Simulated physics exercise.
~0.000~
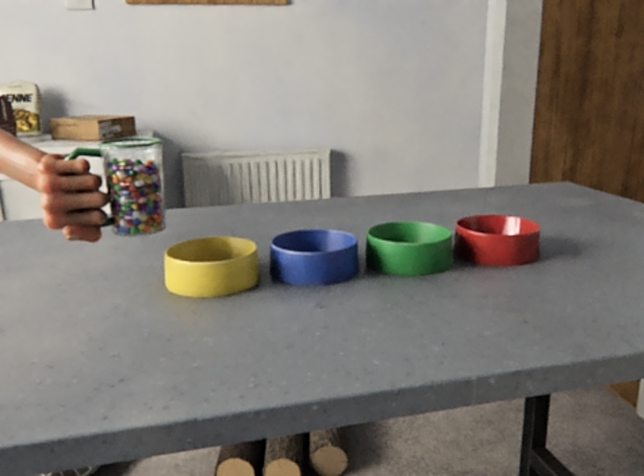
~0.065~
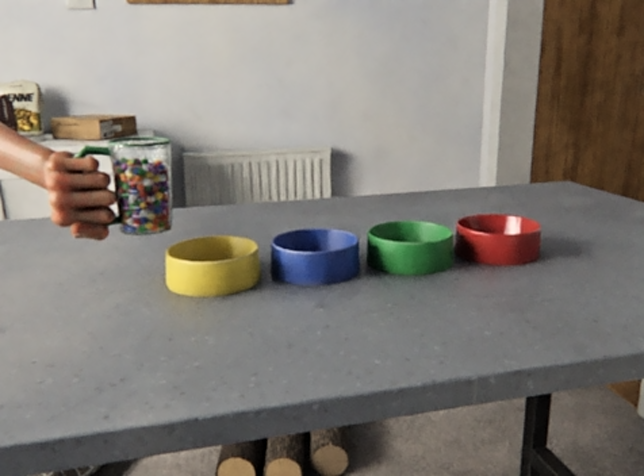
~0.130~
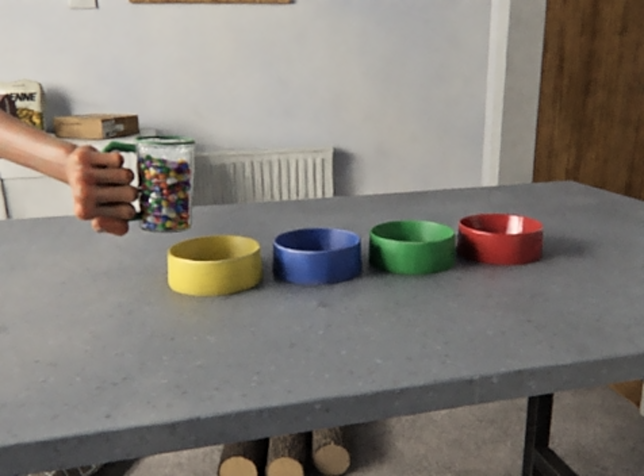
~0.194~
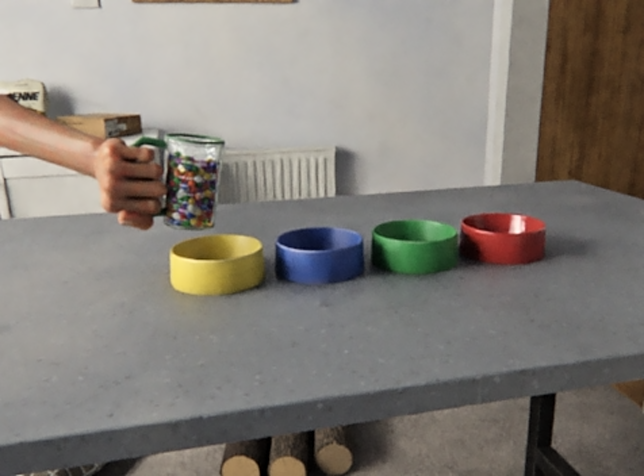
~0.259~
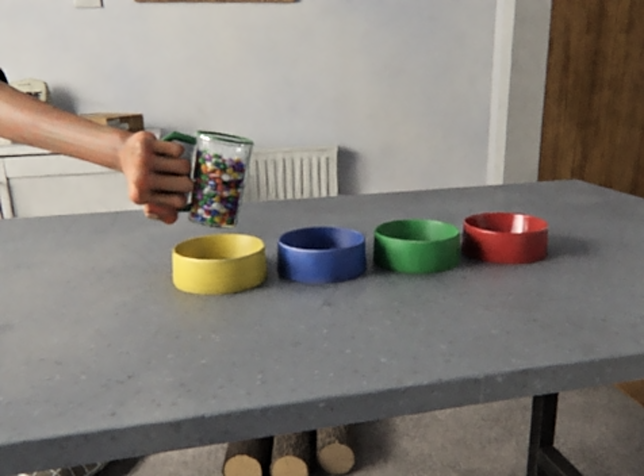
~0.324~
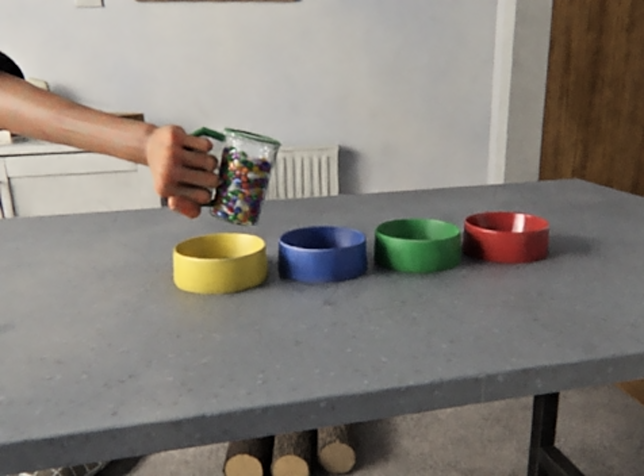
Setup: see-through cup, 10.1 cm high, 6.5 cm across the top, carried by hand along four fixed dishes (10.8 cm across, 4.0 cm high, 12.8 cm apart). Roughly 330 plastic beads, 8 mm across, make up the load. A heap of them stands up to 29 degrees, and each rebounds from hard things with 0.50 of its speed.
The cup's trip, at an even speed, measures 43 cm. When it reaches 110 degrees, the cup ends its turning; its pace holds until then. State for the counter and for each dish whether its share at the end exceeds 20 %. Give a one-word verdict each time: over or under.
Outcome: Red dish: You'll see more than a fifth there; blue dish: You'll see a fifth or less there; green dish: You'll see a fifth or less there; yellow dish: You'll see a fifth or less there; counter: You'll see a fifth or less there.
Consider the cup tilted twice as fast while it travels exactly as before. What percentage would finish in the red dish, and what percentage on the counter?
Red 60; counter 40.
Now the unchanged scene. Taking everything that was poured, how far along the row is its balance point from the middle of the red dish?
It ends up around 2 cm from that dish's centre, over to the right.
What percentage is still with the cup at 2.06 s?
It comes out close to 50 per cent.
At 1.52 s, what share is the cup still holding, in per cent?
Around 100 in a hundred.
Then, at 1.04 s, tilt 60 degrees; cup holds 100 %.
Then, at 1.52 s, tilt 90 degrees; cup holds 100 %.
After 2.06 s, tilt 110 degrees; cup holds 50 %, red 50 %.
At rest (3.2 s), red 95 %, blue 0 %, green 0 %, yellow 0 %, counter 5 %.
